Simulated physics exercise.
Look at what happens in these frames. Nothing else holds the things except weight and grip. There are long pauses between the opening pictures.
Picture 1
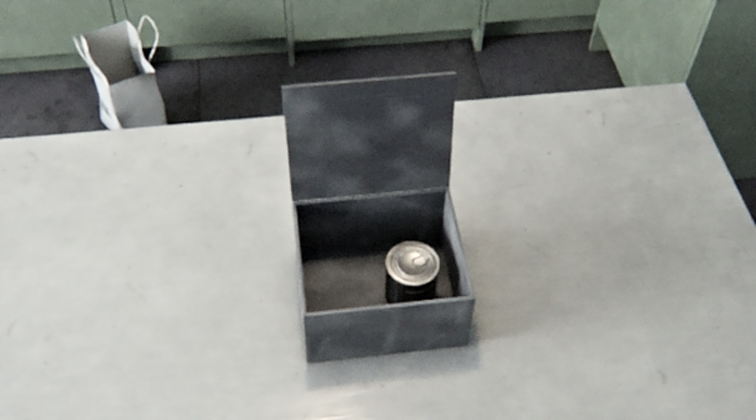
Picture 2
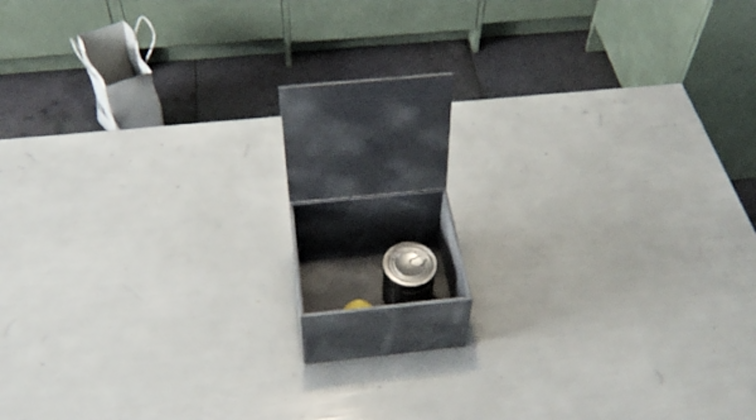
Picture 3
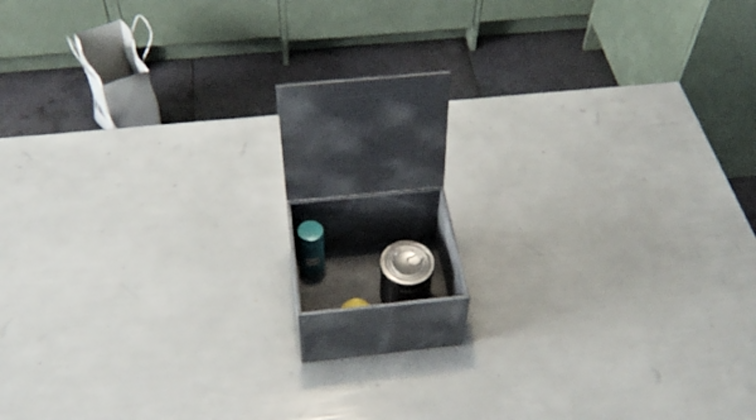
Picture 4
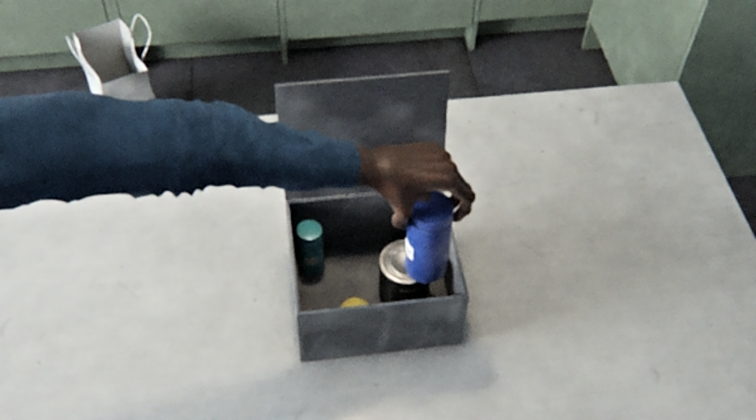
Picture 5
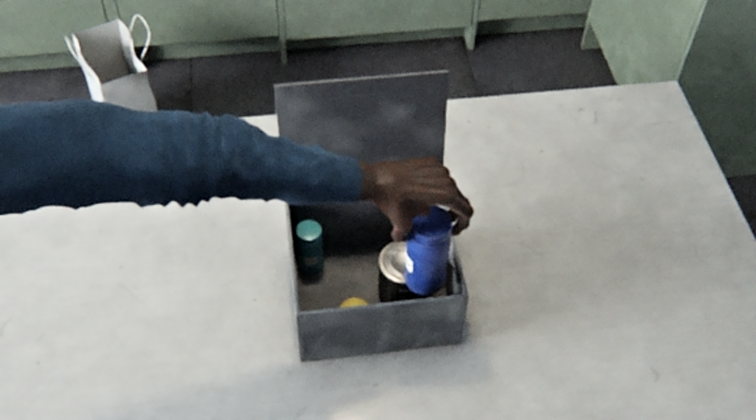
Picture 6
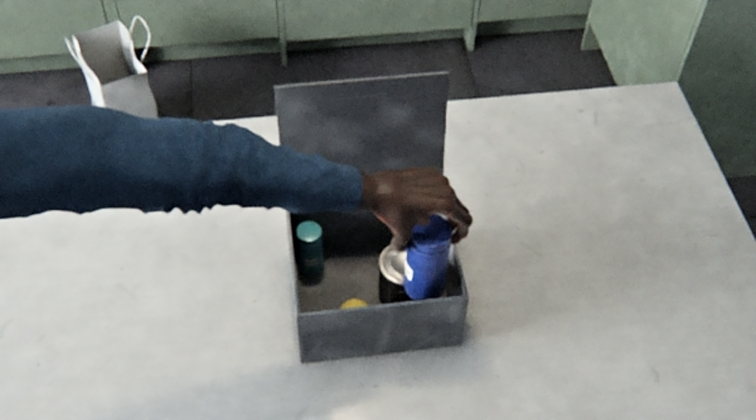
Dark open box on a pale counter gaining a yellow item and turquoise container, then a hand lowering a blue container inside.
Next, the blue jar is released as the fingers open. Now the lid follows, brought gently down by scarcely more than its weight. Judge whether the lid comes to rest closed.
It does not; the lid stays raised.
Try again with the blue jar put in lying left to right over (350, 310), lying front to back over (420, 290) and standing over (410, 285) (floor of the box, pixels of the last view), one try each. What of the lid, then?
First try: It shuts flat; second try: It is held up; third try: It will not close.
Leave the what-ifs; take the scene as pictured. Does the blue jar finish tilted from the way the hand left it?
By the end the blue jar has leaned over.
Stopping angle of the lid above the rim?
It stays some 20° above the rim.
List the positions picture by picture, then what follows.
In the first picture, the last thing is not in view yet.
In the second picture, the last thing is not in view yet; black tin (409, 281).
In the third picture, the last thing is not in view yet; turquoise shaker (311, 249).
In the fourth picture, on its way; blue jar (428, 238).
In the fifth picture, on its way; blue jar (428, 251).
In the sixth picture, in place under the hand; blue jar (427, 259); turquoise shaker (310, 249).
Then, 1.10 s after the last picture, lid starting down; blue jar tipped 49° from how it was near (445, 276).
Then, 1.70 s after the last picture, lid 52° above the rim; blue jar tipped 49° from how it was near (445, 276).
Then, 2.80 s after the last picture, lid 21° above the rim; blue jar tipped 51° from how it was near (444, 275); black tin slid a little.
At rest, lid 21° above the rim; tipped over in the box, blue jar; the other 3 in place. Seen from the same camera at the end, blue jar near (441, 275).
